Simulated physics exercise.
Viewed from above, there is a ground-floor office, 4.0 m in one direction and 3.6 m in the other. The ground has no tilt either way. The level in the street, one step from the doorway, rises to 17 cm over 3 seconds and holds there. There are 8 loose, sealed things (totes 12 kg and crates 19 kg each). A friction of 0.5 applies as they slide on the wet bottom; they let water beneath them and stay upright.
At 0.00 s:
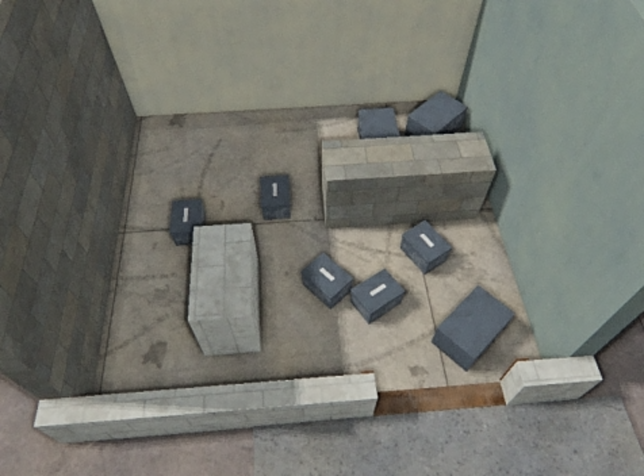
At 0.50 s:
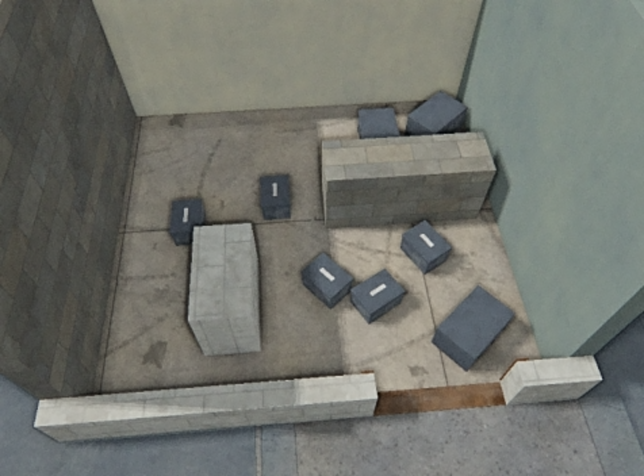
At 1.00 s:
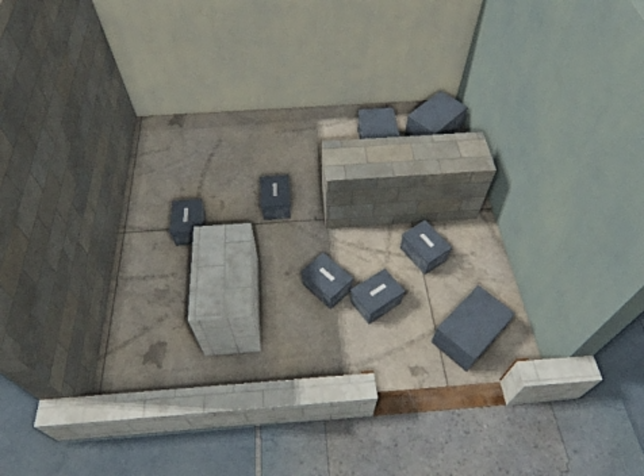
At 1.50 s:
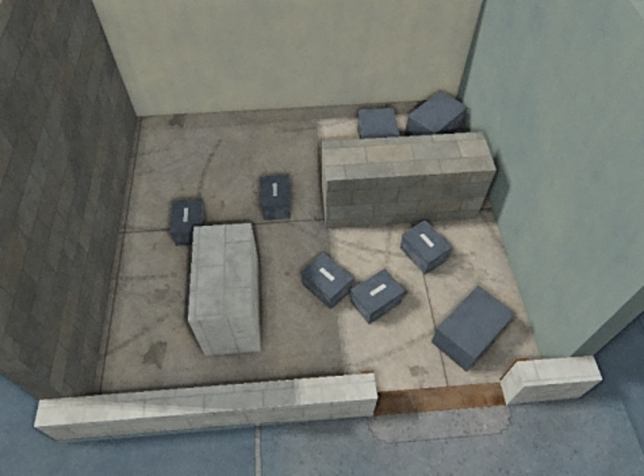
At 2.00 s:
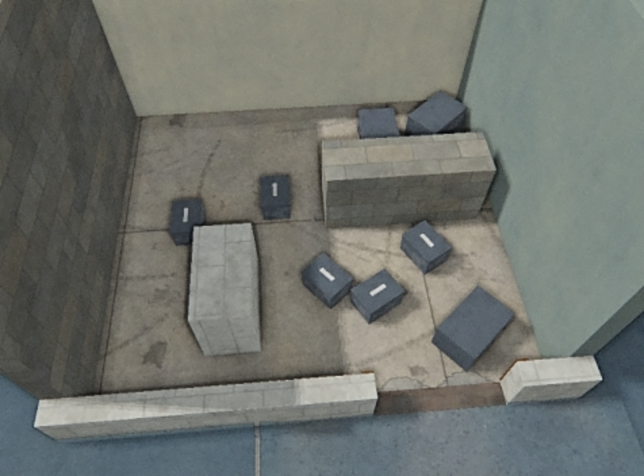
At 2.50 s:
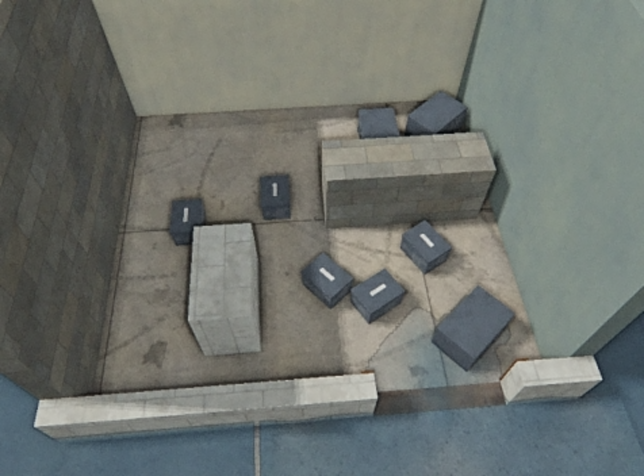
At the start, dark boxes sit scattered around pale block walls on a dry office floor seen from above. Bluish water spreads across the ground outside the front wall, then covers the strip up to the doorway. Finally a thin patch slips just inside the opening, while every box stays still.
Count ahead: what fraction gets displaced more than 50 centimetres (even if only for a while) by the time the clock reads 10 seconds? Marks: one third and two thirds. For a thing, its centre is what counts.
Between one and two thirds.
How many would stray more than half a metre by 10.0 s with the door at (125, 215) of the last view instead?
In that case the number is 3.
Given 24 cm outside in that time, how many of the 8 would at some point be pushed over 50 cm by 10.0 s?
So the tally would be 6.
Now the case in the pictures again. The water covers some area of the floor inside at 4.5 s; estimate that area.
Near 4.0 m2 in all.
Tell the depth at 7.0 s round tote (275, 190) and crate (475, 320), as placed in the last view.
Some 4 cm at the first, some 13 cm at the second.
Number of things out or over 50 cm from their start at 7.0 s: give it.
At that moment it comes to 3.
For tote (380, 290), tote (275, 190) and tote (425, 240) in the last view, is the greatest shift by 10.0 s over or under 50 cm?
So that's beyond it for the first, inside it for the second and beyond it for the last.
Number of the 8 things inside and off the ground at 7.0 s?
The count is 1.
After 3.5 s 0 of 8 are over 50 cm from their spots; 0 afloat.
After 4.5 s 1 of 8 are over 50 cm from their spots; 1 afloat.
After 7.0 s 3 of 8 are over 50 cm from their spots; 1 afloat.
After 10.0 s 3 of 8 are over 50 cm from their spots, and 4 have been at some point; 1 afloat.
